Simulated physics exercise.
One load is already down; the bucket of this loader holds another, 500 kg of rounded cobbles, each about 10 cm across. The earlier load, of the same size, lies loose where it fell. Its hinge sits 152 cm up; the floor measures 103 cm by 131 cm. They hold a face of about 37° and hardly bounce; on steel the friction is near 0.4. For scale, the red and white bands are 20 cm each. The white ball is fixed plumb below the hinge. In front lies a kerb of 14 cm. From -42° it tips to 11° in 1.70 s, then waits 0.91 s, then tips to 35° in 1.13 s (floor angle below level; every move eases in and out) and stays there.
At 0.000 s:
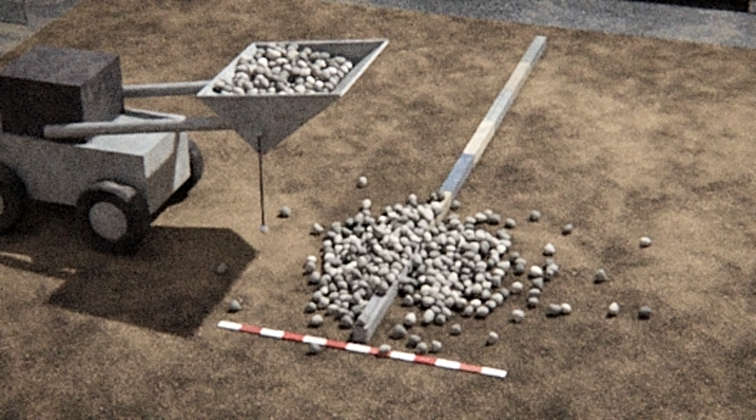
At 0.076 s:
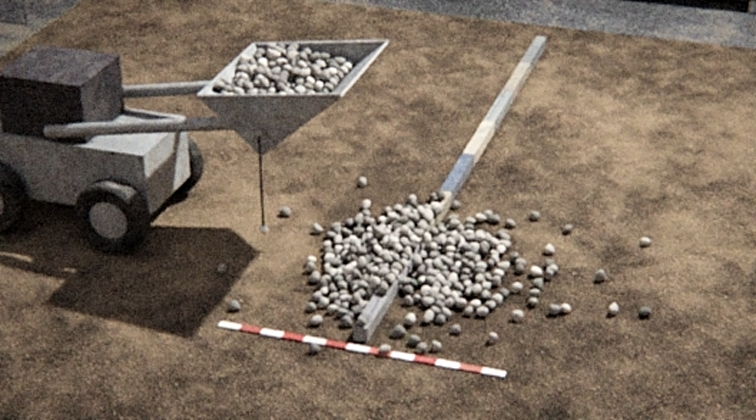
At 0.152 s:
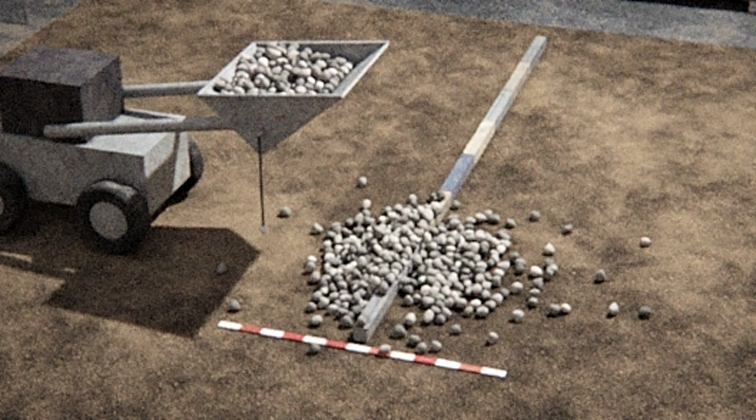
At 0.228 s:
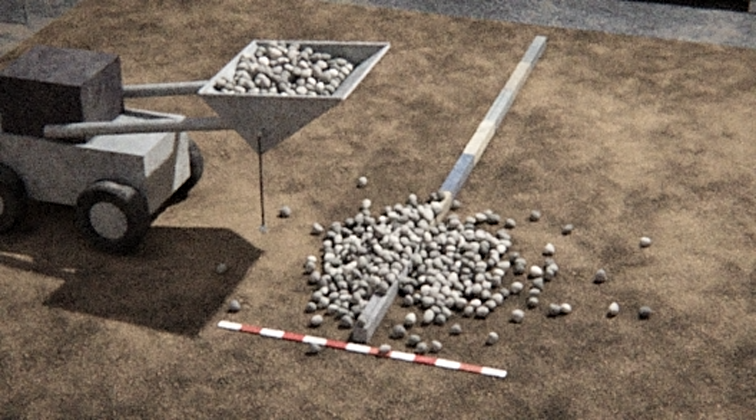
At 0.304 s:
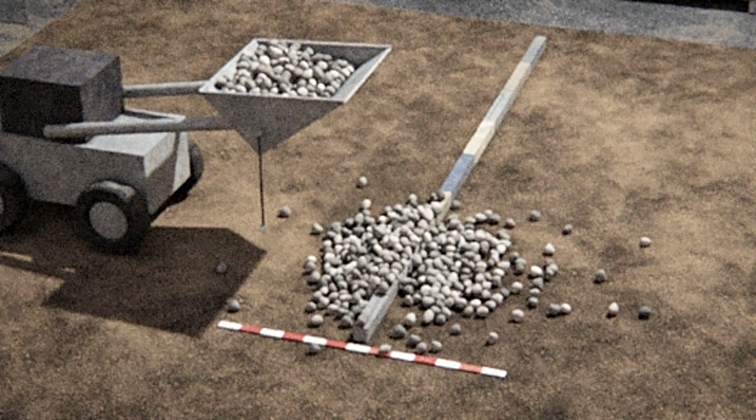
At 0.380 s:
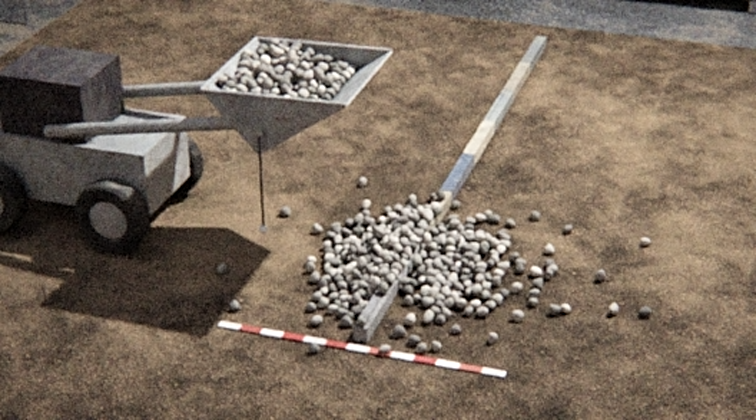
The loader's raised bucket of stones tilts slightly forward near a loose pile on the ground.
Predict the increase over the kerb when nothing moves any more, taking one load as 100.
Roughly 45 per cent of a load more.
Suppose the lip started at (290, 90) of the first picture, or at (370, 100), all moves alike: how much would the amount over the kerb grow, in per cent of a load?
Near 0 per cent from the first place, 85 from the second.
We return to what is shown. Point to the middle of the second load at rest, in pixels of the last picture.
Their middle is at about (405, 247).
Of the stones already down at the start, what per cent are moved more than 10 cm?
About 10 per cent.
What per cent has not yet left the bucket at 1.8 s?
Roughly 100 per cent is still inside.
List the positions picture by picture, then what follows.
In the first frame, the bucket is at -42°, its lip at (341, 95); the top of the load is at (309, 63). The earlier load is highest near (403, 233), 25 cm above ground level, 60 % on this side of the kerb, 40 % over the kerb.
In the second frame, lip at (341, 95), floor tilted -42°, highest stones at (309, 63); the stones move at 0.0 m/s on average.
In the third frame, lip at (342, 97), floor tilted -41°, highest stones at (307, 62); the stones move at 0.1 m/s on average.
In the fourth frame, lip at (343, 99), floor tilted -39°, highest stones at (290, 58); the stones move at 0.1 m/s on average.
In the fifth frame, the bucket is at -38°, its lip at (345, 102); the top of the load is at (287, 55); the stones move at 0.1 m/s on average.
In the sixth frame, the bucket is at -35°, its lip at (346, 105); the top of the load is at (276, 50); the stones move at 0.1 m/s on average.
After 1.3 s the floor is at 3°; in per cent of one load, 100 in the bucket, 60 on this side of the kerb, 40 over the kerb; the foremost stones are at (591, 287).
After 1.8 s the floor is at 11°; in per cent of one load, 99 in the bucket, 62 on this side of the kerb, 40 over the kerb; the foremost stones are at (591, 287).
After 4.2 s the floor is at 35°; in per cent of one load, 0 in the bucket, 125 on this side of the kerb, 74 over the kerb; the foremost stones are at (594, 281).
After 7.0 s the floor is at 35°; in per cent of one load, 0 in the bucket, 115 on this side of the kerb, 85 over the kerb; the foremost stones are at (594, 281). Net gain over the kerb, 45.
